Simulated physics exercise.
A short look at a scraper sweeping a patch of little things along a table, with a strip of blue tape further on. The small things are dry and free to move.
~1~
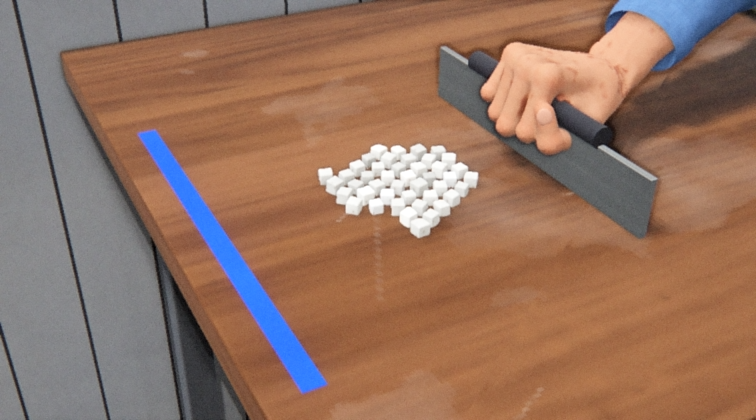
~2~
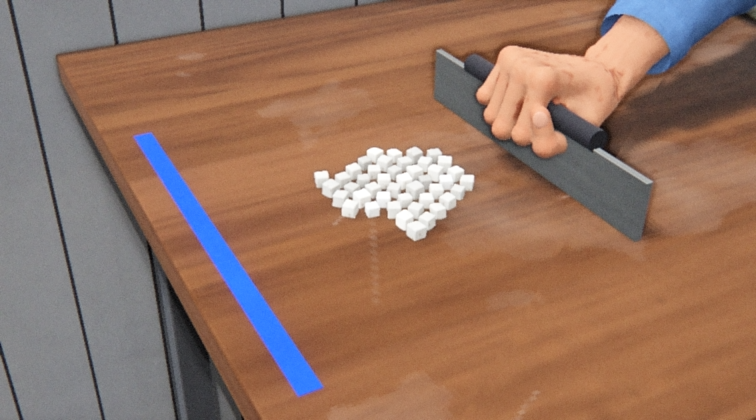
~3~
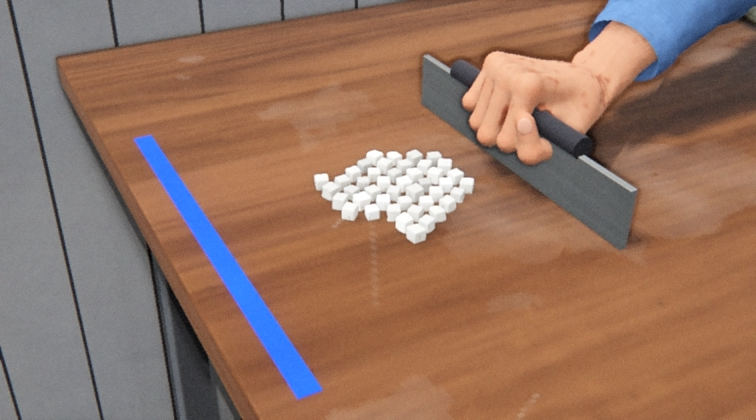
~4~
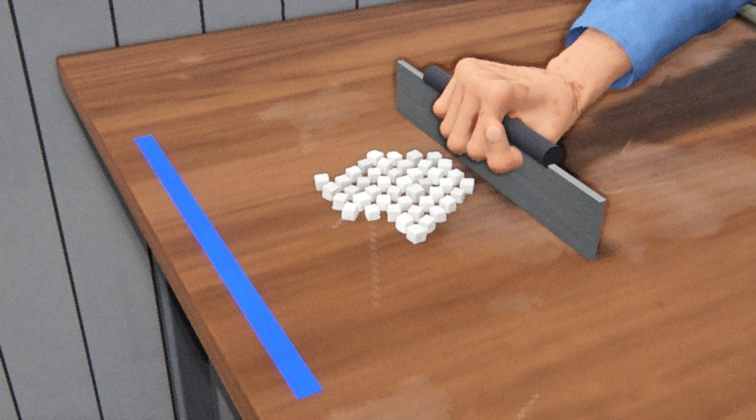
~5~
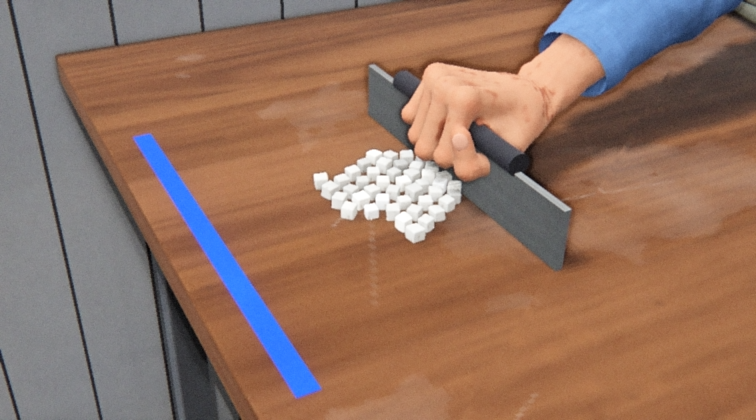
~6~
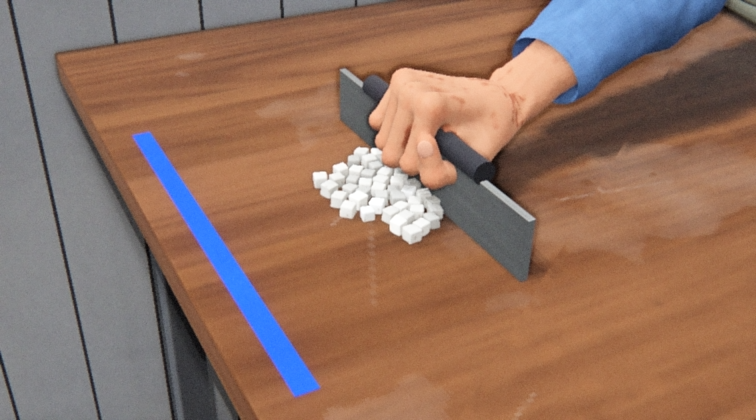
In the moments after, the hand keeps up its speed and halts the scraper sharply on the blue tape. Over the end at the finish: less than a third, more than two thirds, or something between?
It pushes between a third and two thirds off the end.
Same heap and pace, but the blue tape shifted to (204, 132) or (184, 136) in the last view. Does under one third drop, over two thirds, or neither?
The first try: Under a third. The second: Under a third.
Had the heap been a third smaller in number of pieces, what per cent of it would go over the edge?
Some 40 per cent.
Just after the last frame, scraper still moving, near (309, 158); heap all on the table, its front near (238, 229).
A moment on, scraper stopped at the blue tape; heap roughly half over the edge.
When it is over, scraper stopped at the blue tape; heap roughly half over the edge.
